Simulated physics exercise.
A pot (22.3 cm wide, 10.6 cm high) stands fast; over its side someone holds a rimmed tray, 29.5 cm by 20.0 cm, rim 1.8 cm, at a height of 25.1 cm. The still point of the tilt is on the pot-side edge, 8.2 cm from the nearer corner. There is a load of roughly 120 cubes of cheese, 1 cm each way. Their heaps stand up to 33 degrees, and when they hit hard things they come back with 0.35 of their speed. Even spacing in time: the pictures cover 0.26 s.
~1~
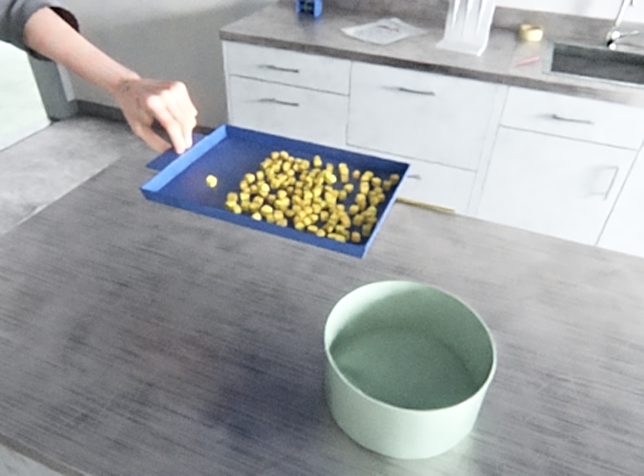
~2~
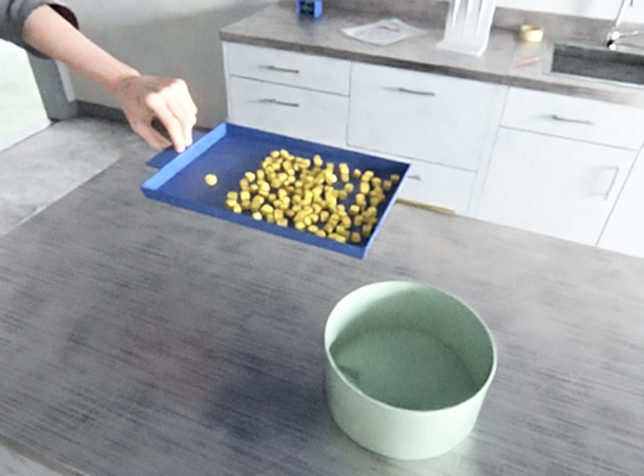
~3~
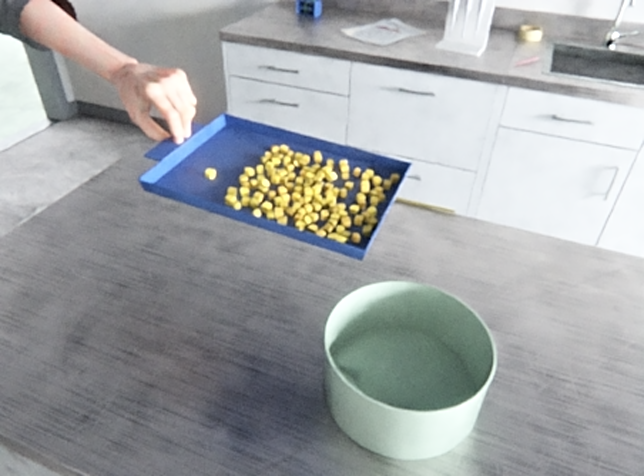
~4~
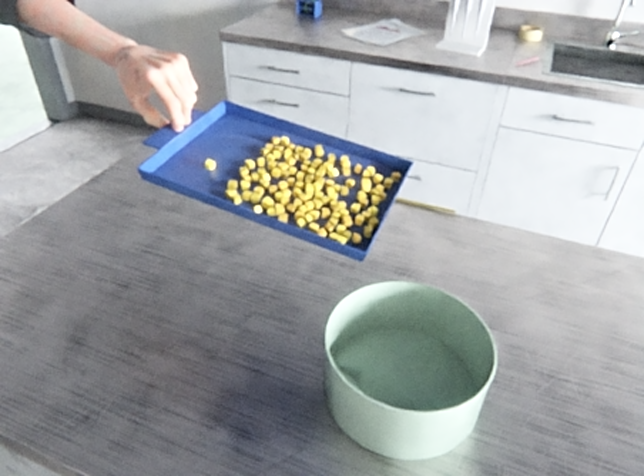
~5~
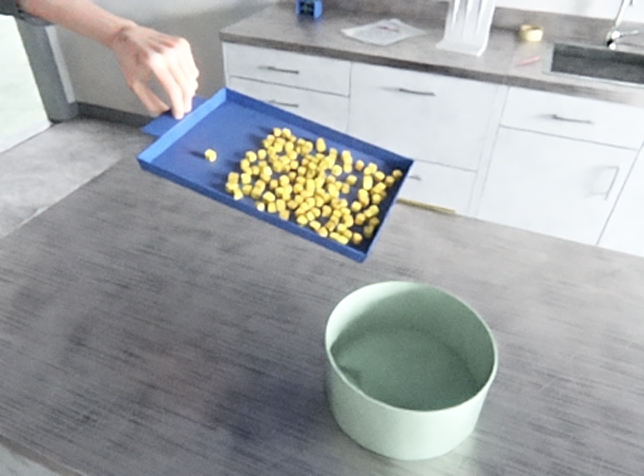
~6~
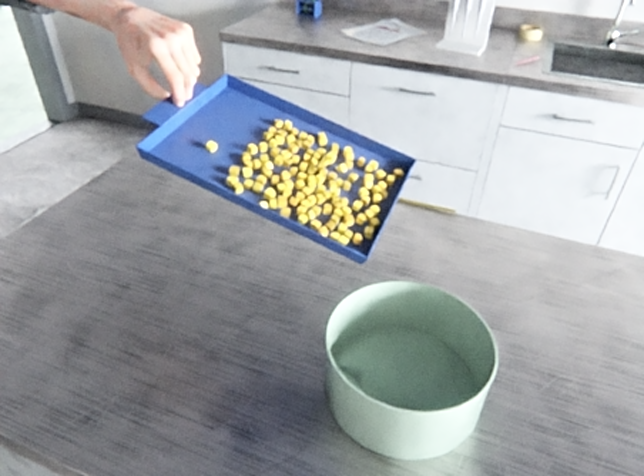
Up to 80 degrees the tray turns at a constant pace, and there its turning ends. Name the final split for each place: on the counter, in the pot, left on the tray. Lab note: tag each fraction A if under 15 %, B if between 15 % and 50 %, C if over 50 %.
Counter = A, pot = B, tray = C.
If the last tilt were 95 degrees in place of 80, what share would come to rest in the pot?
100 per cent.
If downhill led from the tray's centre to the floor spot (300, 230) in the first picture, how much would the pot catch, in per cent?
Roughly 70 % of the pieces.
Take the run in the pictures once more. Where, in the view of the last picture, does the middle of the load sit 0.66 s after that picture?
Close to pixel (373, 215).
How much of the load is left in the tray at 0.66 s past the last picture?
Around 85 percent of it.
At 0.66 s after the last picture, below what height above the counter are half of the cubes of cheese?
Height: Around 28 cm.
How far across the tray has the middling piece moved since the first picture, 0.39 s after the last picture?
Displacement on the tray: Roughly 4 cm.
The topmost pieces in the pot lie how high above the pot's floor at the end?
Top level: Approx. 1.0 cm.
Then, 0.39 s after the last picture, tilt 46 degrees; the tray holds 100 %, the pot 0 %.
Then, 0.66 s after the last picture, tilt 68 degrees; the tray holds 85 %, the pot 0 %.
Then, 1.03 s after the last picture, tilt 80 degrees; the tray holds 70 %, the pot 25 %.
In the end, counter 0 %, pot 35 %, tray 65 %.
